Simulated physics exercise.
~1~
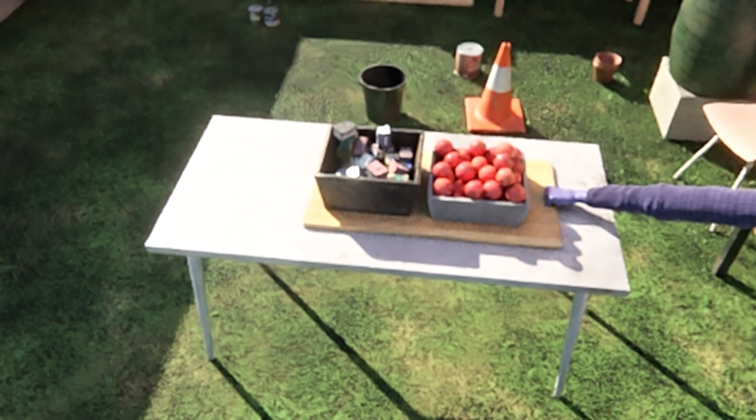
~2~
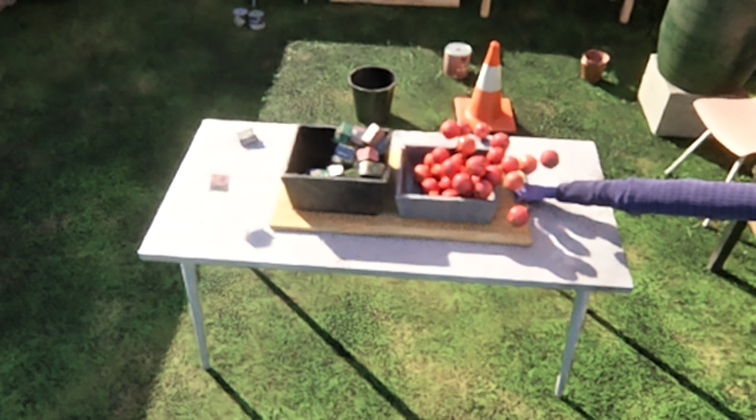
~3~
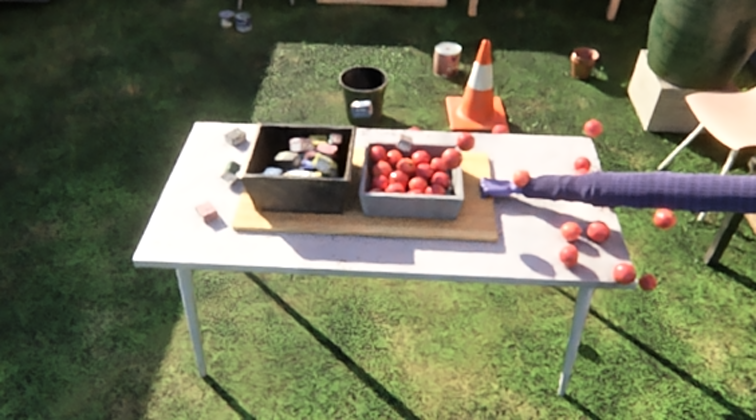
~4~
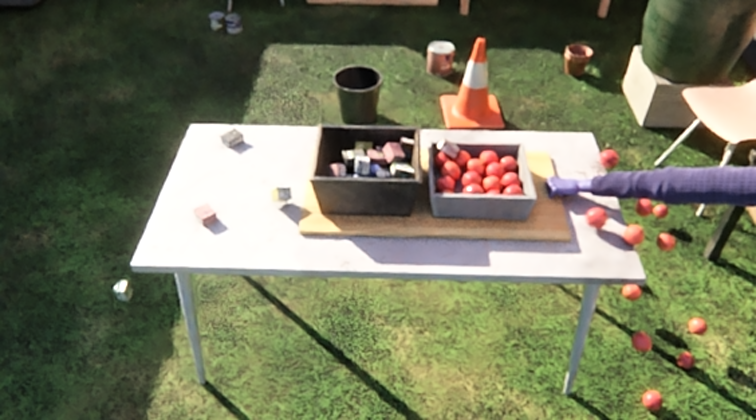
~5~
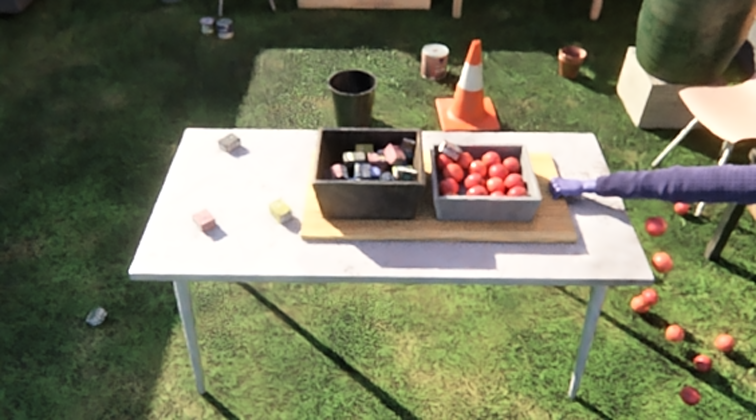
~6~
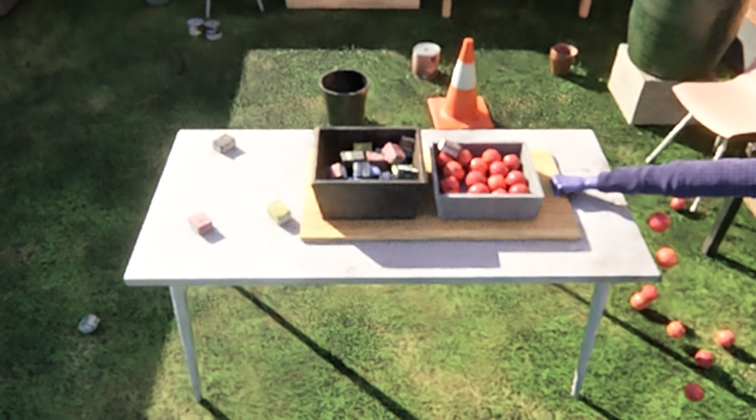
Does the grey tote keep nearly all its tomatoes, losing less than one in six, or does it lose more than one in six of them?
It loses more than one in six of them. Many tomatoes spill over its side and end up on the grass to the right, leaving the tote well below its first heap.
